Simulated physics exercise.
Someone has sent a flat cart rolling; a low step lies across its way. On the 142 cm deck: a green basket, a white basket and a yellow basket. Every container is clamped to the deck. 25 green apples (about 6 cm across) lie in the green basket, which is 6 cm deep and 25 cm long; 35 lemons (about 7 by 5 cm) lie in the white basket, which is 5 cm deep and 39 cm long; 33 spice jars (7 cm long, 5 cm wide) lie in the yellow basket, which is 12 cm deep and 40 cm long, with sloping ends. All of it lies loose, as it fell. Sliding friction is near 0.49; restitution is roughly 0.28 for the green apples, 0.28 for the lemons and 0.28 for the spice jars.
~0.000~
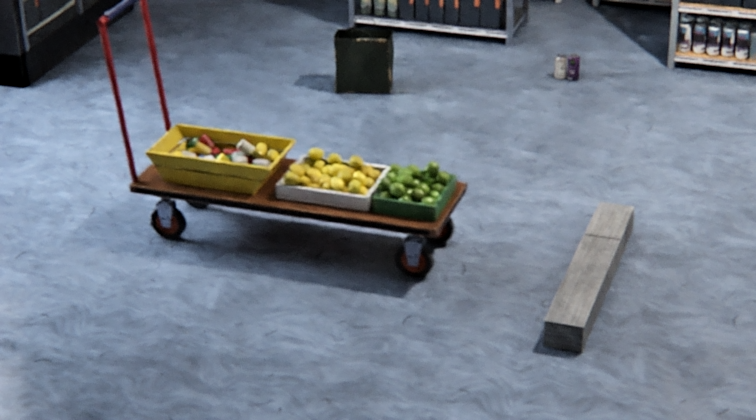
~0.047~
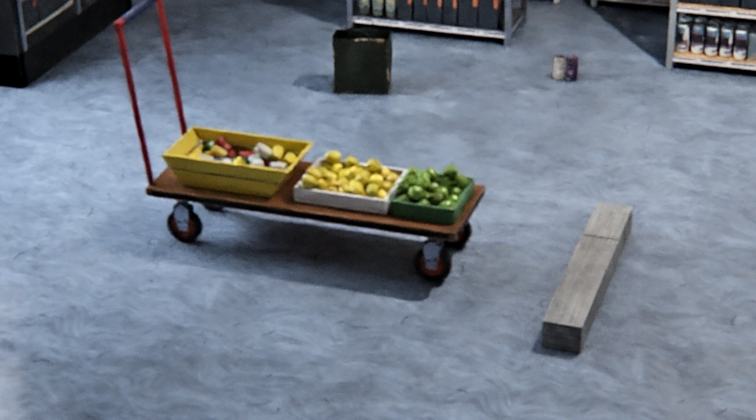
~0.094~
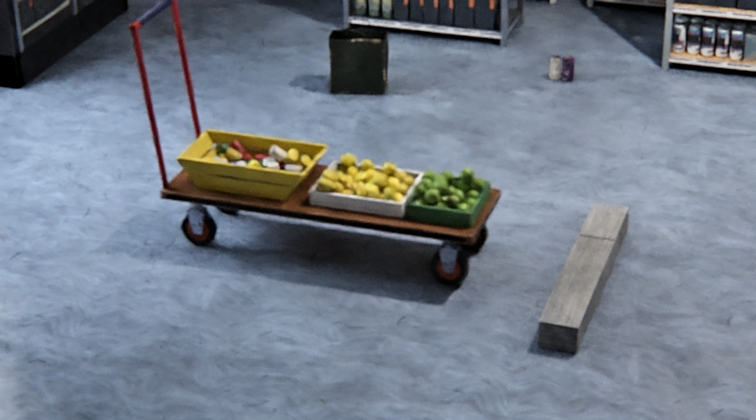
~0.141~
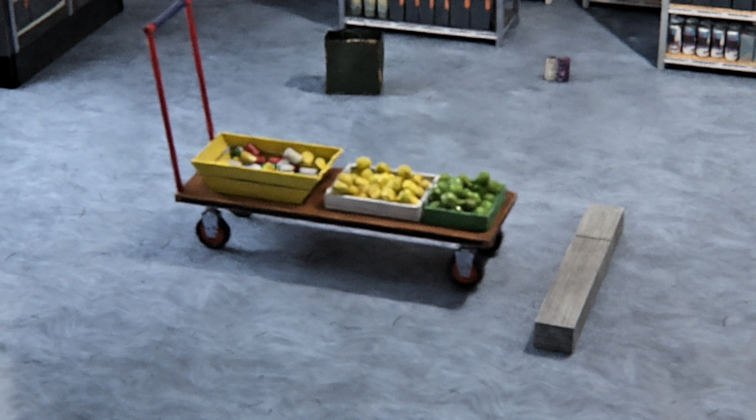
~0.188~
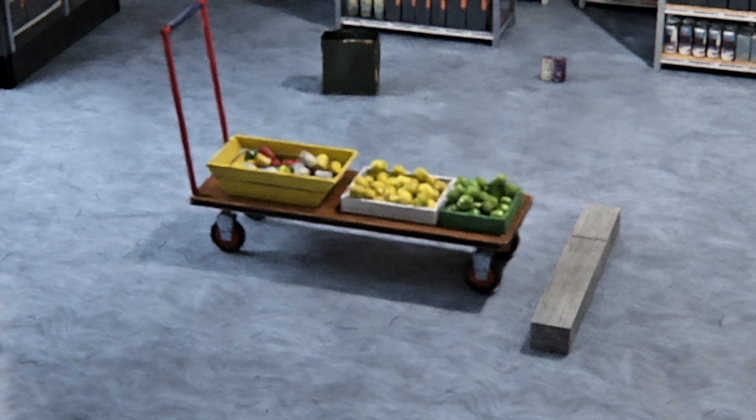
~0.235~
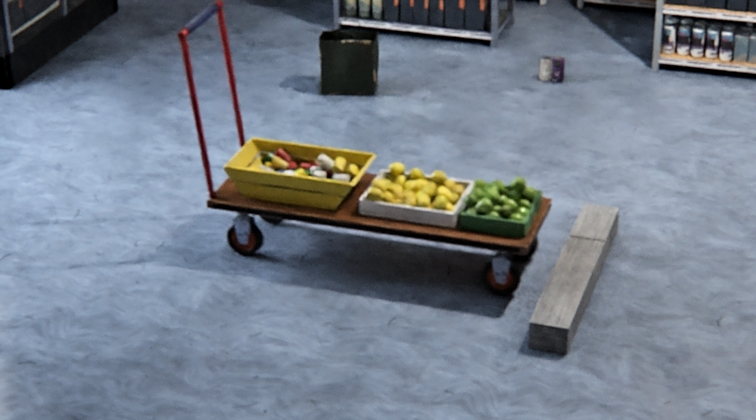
A shop or storeroom with a mottled blue-grey floor is seen from above and to one side, with shelving along the back. A flat brown cart with a red handle carries a yellow basket of mixed small items, a white basket of yellow fruit and a green basket of green apples, left of a low grey step. The cart rolls steadily rightward towards the step, its load keeping its place, as the camera pans very slightly.
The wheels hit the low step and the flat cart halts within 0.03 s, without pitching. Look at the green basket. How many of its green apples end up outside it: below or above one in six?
It sheds more than one in six of them.
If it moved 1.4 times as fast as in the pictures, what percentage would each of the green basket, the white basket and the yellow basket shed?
Then green basket 50, white basket 20, yellow basket 20 per cent.
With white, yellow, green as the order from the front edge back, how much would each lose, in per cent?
Then green basket 20, white basket 20, yellow basket 0 per cent.
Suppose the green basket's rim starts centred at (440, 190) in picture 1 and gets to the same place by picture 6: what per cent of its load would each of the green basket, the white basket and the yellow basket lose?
Then green basket 20, white basket 10, yellow basket 0 per cent.
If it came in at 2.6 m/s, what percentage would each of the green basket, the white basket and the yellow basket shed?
Then green basket 50, white basket 30, yellow basket 10 per cent.
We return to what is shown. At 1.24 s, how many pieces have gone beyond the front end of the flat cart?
About 10.
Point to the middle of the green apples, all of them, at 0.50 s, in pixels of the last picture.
Near (553, 212).
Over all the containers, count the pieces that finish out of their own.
Roughly 16 in all.
After 0.28 s, impact.
After 0.38 s, green basket 23 in, 2 out, white basket 33 in, 2 out and yellow basket 33 in, 0 out.
After 0.50 s, green basket 21 in, 4 out, white basket 29 in, 6 out and yellow basket 33 in, 0 out.
After 0.74 s, green basket 17 in, 8 out, white basket 28 in, 7 out and yellow basket 32 in, 1 out.
Outcome (at 1.24 s), green basket 17 in, 8 out, white basket 27 in, 8 out and yellow basket 32 in, 1 out. Asked share, 8 of 25, 32 per cent.
